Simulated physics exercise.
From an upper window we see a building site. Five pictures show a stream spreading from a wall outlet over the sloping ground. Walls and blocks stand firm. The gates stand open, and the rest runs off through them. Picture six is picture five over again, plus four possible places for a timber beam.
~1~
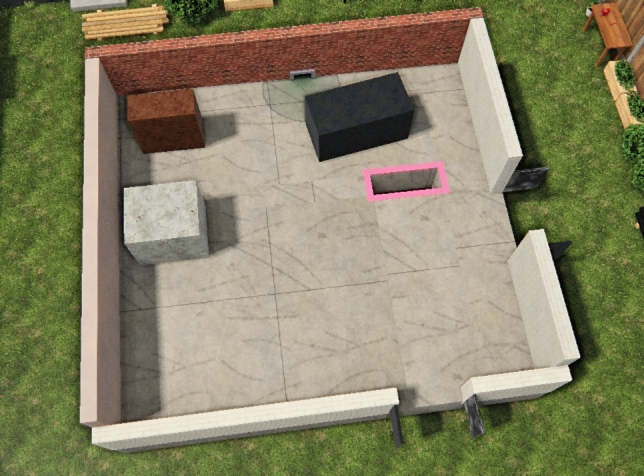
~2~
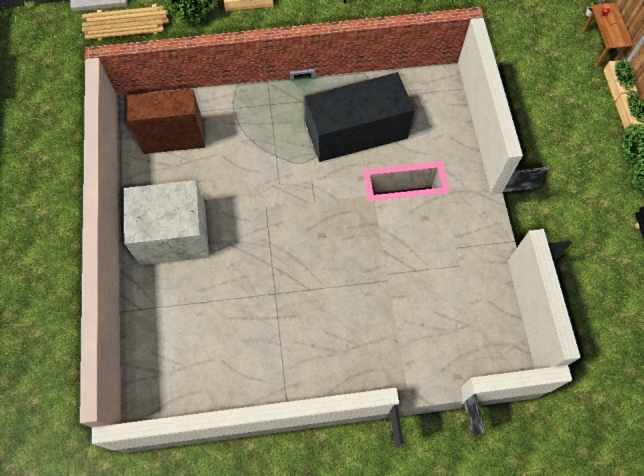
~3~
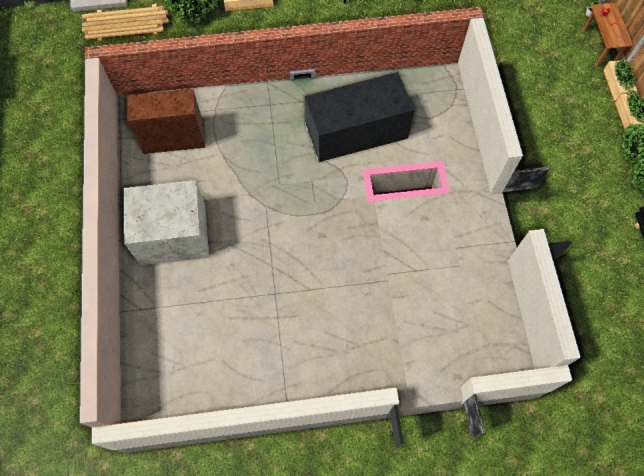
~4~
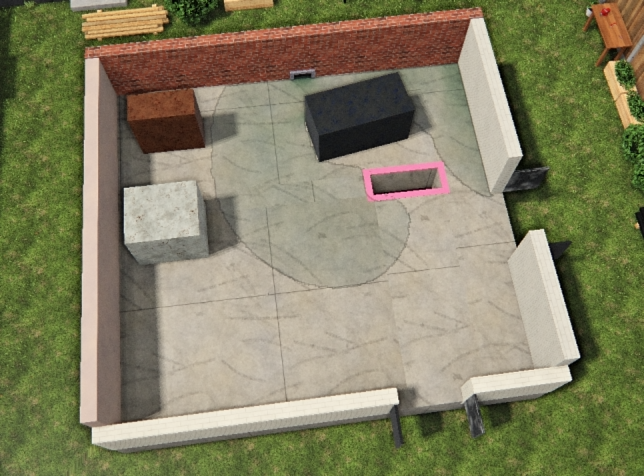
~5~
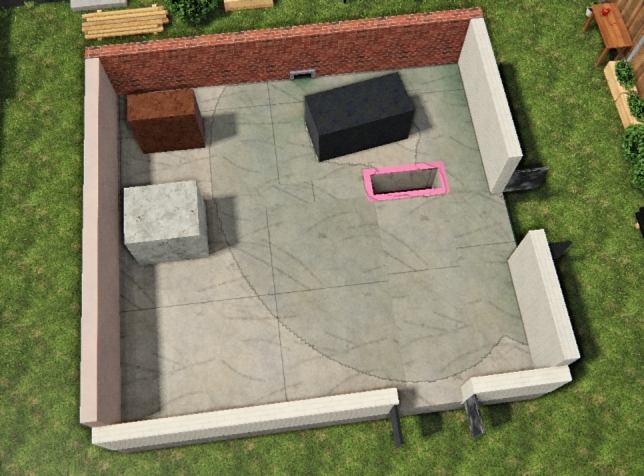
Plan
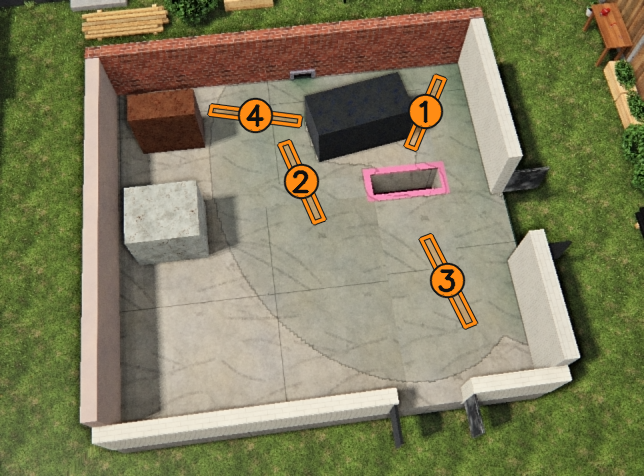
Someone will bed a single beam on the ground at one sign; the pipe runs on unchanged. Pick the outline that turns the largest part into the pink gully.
The best position is 4.
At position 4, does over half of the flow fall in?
No.
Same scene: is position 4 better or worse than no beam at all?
Position 4 is better.
On the marked copy, 1 from (410, 147) to (440, 77); 2 from (284, 143) to (319, 220); 3 from (426, 237) to (470, 324); 4 from (210, 110) to (299, 121).
With 1, about 10 % of the stream runs into the pink gully, about 88 % out by the gates.
With 2, about 13 % of the stream runs into the pink gully, about 87 % out by the gates.
With 3, about 11 % of the stream runs into the pink gully, about 89 % out by the gates.
With 4, about 21 % of the stream runs into the pink gully, about 78 % out by the gates.
